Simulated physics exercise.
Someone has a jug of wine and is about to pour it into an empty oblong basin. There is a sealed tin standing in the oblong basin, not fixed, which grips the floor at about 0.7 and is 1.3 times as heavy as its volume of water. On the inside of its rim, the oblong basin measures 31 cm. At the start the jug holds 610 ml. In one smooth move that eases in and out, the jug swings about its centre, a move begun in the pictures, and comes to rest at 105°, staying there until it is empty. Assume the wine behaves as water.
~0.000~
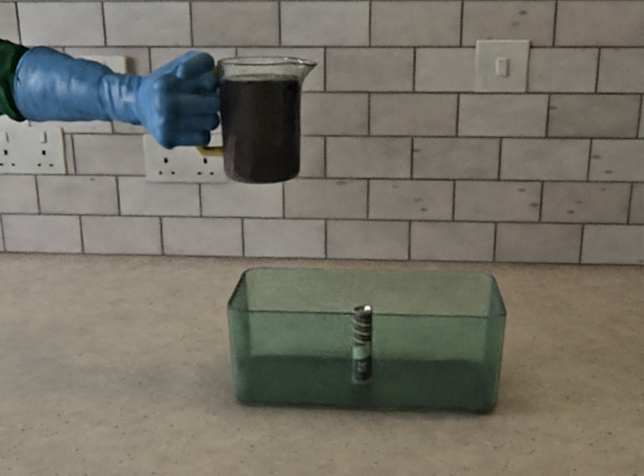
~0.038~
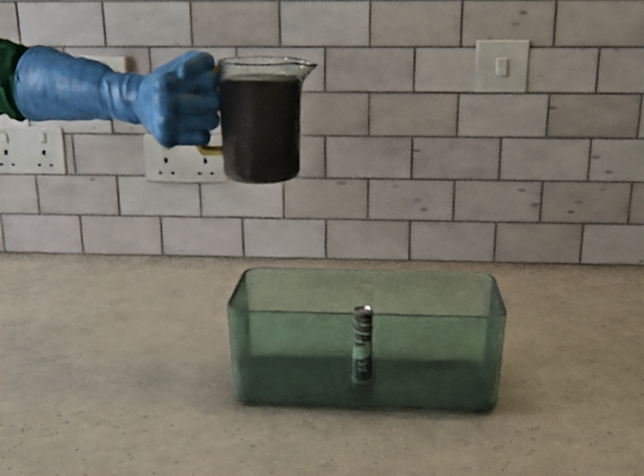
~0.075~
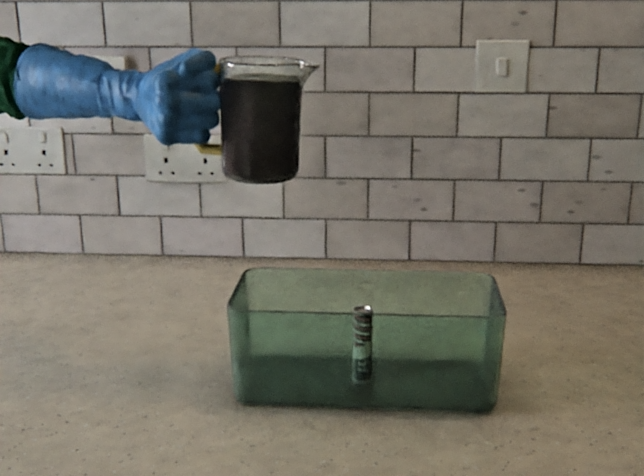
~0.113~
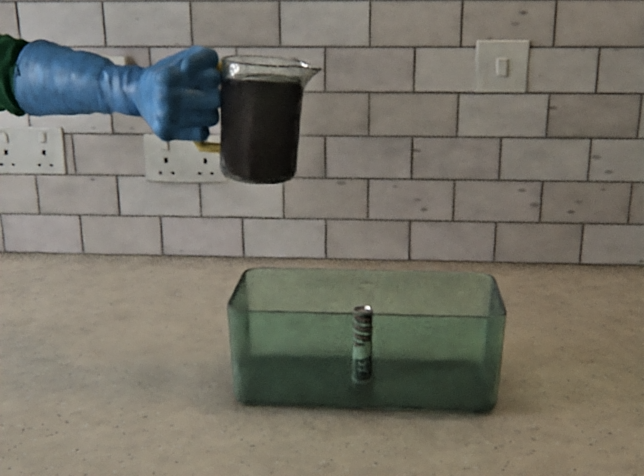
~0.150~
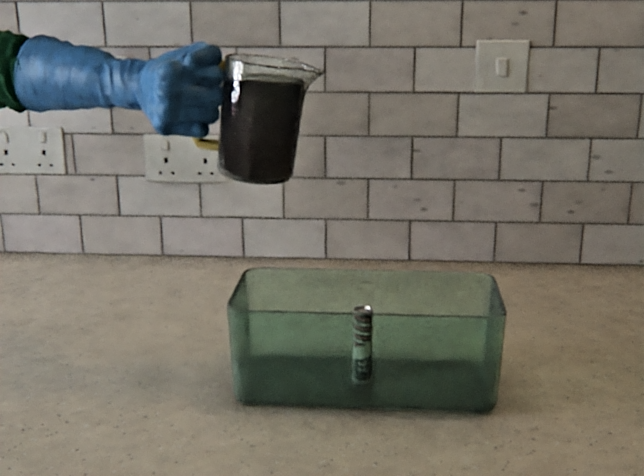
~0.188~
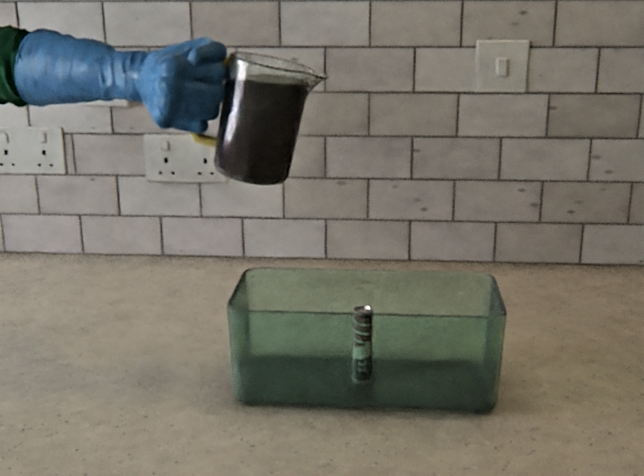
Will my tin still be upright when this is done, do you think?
It will stay erect.
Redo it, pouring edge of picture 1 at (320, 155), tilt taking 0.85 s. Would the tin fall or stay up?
It tumbles.
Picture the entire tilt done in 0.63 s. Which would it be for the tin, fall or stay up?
Outcome - the tin remains standing.
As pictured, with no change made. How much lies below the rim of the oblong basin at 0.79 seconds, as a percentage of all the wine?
38 per cent, give or take a little.
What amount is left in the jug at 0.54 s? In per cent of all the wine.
Fraction remaining: Approx. 82 per cent.
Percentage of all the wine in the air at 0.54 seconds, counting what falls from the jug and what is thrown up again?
About 18 per cent.
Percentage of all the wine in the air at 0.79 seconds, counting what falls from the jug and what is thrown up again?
I'd put it at about 30 per cent of the liquid.
By 0.54 s the tilt is 74° and 82 per cent is still to pour; the tin stands where it began.
By 0.79 s the tilt is 104° and 32 per cent is still to pour; the tin stands where it began.
By 1.06 s the tilt is 105° and 4 per cent is still to pour; the tin stands where it began.
By 1.35 s the tilt is 105° and 0 per cent is still to pour; the tin stands where it began.
At rest the tin stands where it began.
